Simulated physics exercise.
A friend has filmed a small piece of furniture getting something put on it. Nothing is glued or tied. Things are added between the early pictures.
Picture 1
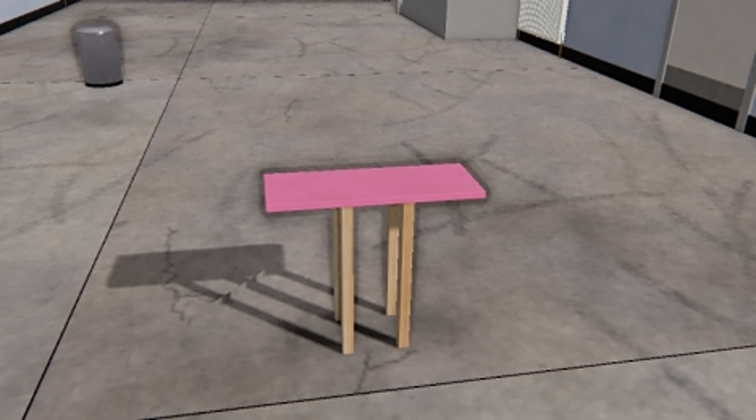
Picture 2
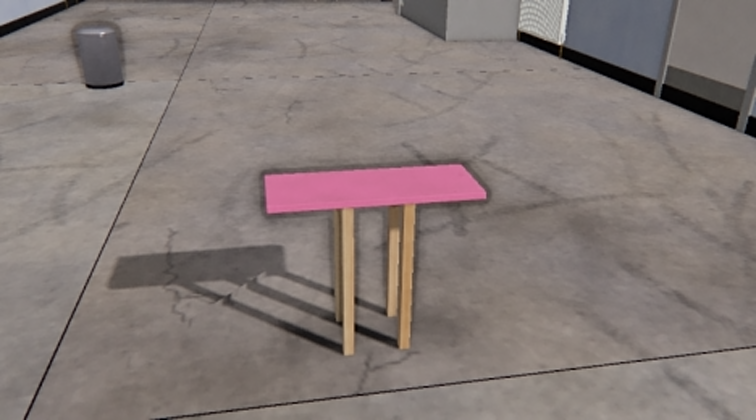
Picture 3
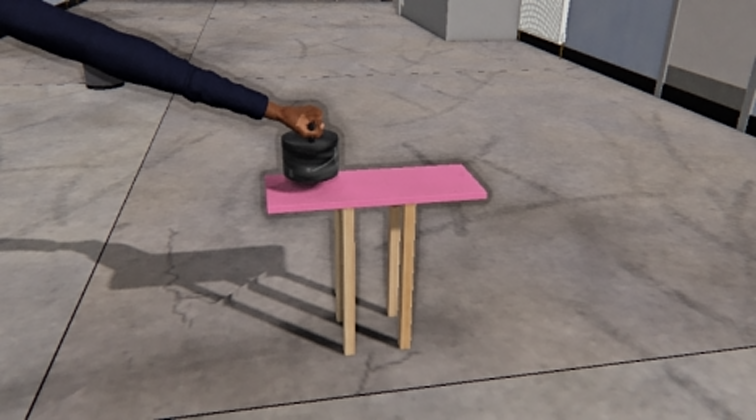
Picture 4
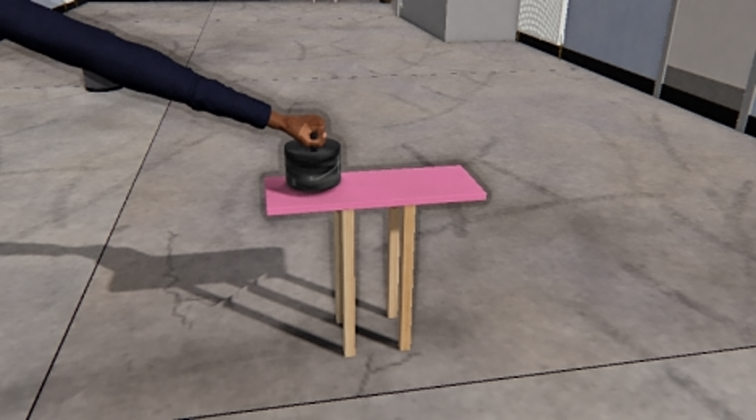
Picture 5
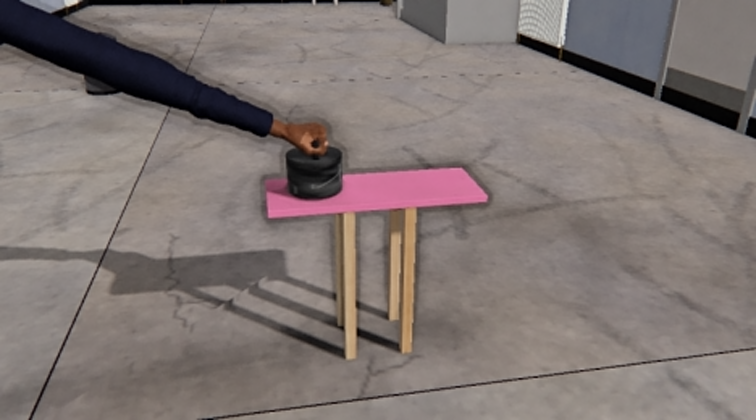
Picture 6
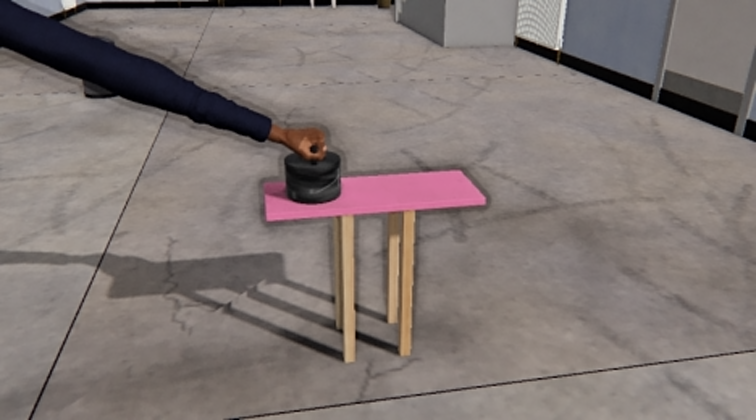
To begin with, a small stand with a pink top and pale wooden legs sits empty on a grey floor. Then a dark-sleeved arm is in view from the left, lowering a black, round object slightly onto the left end of the top, where the hand keeps hold of it.
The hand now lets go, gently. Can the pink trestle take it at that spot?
The pink trestle goes over.
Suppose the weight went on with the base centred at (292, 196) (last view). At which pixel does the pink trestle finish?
Close to (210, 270).
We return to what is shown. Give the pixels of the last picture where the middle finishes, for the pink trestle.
Its middle is close to (209, 276).
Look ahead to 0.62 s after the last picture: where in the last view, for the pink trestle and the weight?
About (310, 197), and the other about (245, 201).
Then, 0.62 s after the last picture, pink trestle tipped 20° from how it was near (310, 197).
Then, 0.80 s after the last picture, pink trestle tipped 49° from how it was near (244, 235).
Then, 0.98 s after the last picture, pink trestle tipped 65° from how it was near (210, 265).
At rest, the pink trestle overbalances, near (209, 276).
